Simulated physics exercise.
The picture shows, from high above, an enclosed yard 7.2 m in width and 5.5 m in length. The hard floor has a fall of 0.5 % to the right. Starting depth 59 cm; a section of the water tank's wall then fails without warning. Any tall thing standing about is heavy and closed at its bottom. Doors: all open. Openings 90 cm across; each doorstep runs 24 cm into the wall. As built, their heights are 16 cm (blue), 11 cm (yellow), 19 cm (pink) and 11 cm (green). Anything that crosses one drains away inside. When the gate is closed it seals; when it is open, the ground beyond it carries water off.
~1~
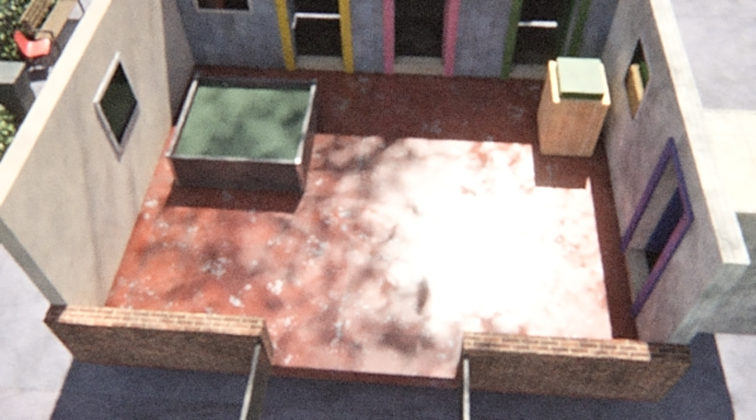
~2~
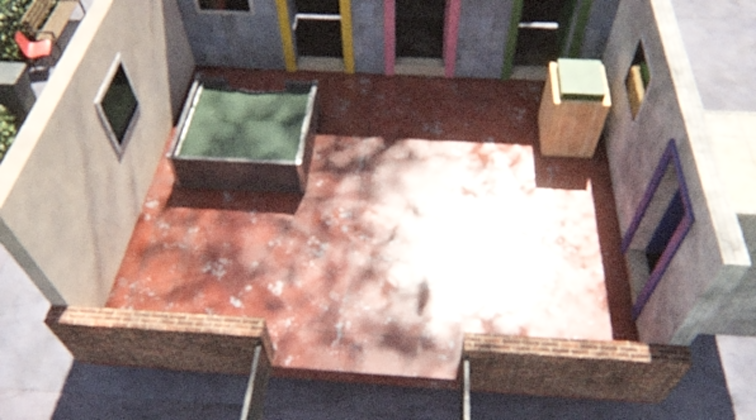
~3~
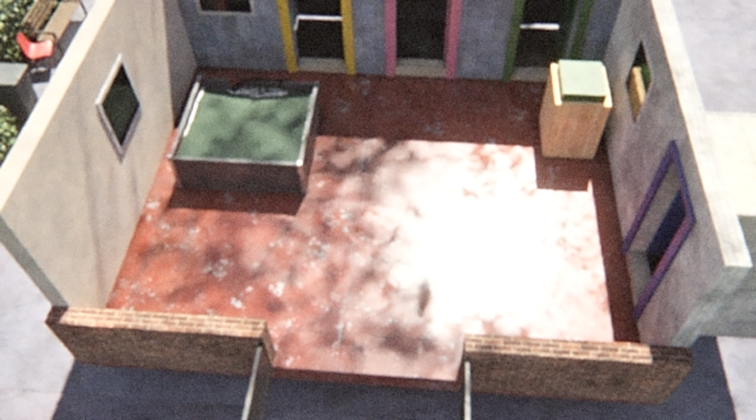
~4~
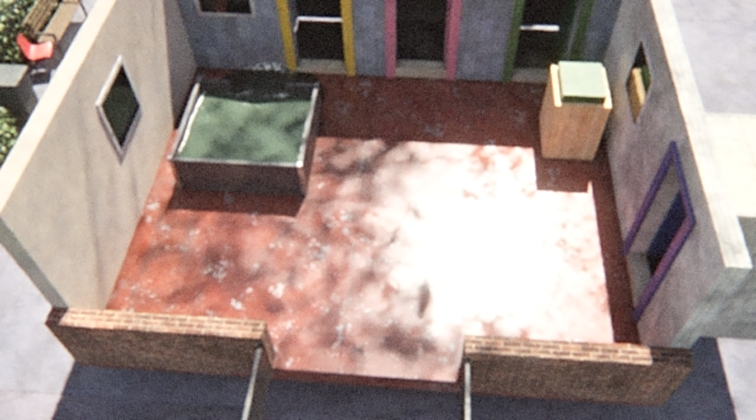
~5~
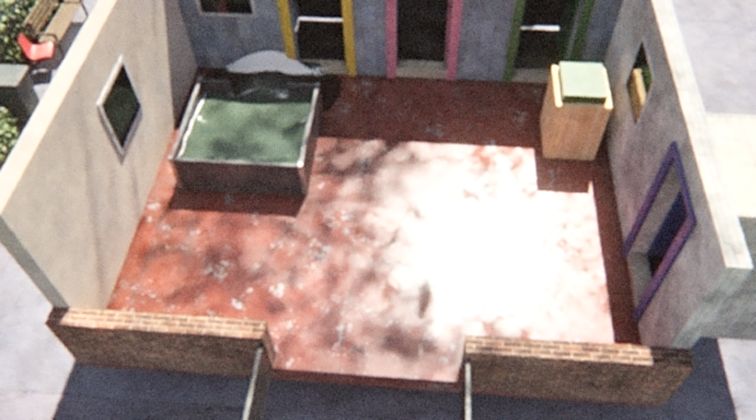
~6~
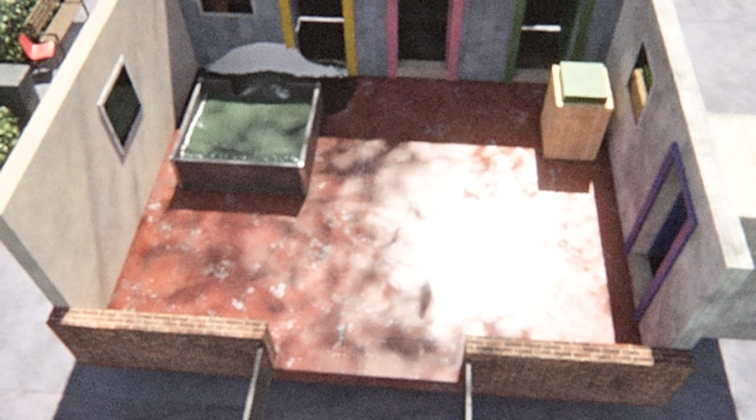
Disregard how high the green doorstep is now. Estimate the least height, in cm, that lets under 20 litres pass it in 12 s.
I would say 6 cm.
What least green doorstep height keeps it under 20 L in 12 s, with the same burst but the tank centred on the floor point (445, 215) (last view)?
New minimum height: Approx. 15 cm.
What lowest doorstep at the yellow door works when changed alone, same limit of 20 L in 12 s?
About 24 cm at yellow.
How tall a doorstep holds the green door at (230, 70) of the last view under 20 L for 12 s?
Minimum: Close to 27 cm.
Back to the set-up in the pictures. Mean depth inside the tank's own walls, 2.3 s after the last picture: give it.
Around 26 centimetres.
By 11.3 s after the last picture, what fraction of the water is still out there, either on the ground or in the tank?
Roughly 88 percent of the water remains.
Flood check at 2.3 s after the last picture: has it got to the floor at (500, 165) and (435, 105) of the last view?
Note: Point one reached; point two reached.
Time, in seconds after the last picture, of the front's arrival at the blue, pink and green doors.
Blue = 3.8 s, pink = 0.5 s, green = 1.6 s.
Then, 0.7 s after the last picture water covers 10 % of the floor, deepest (47 cm) near (198, 70); it has not reached the green door.
Then, 2.3 s after the last picture water covers 40 % of the floor, deepest (25 cm) near (205, 78); 3 cm at the green door, 0 litres in over its 11 cm doorstep.
Then, 11.3 s after the last picture water covers 90 % of the floor, deepest (10 cm) near (566, 163); 6 cm at the green door, 0 litres in over its 11 cm doorstep.
At the green door as built, the water peaked near 10 cm, 6.1 s after the last picture.
With a doorstep of 5 cm, 33 litres would have come in within the 12 s; with 7 cm, 11 litres. So under 20 litres takes about 6 cm.
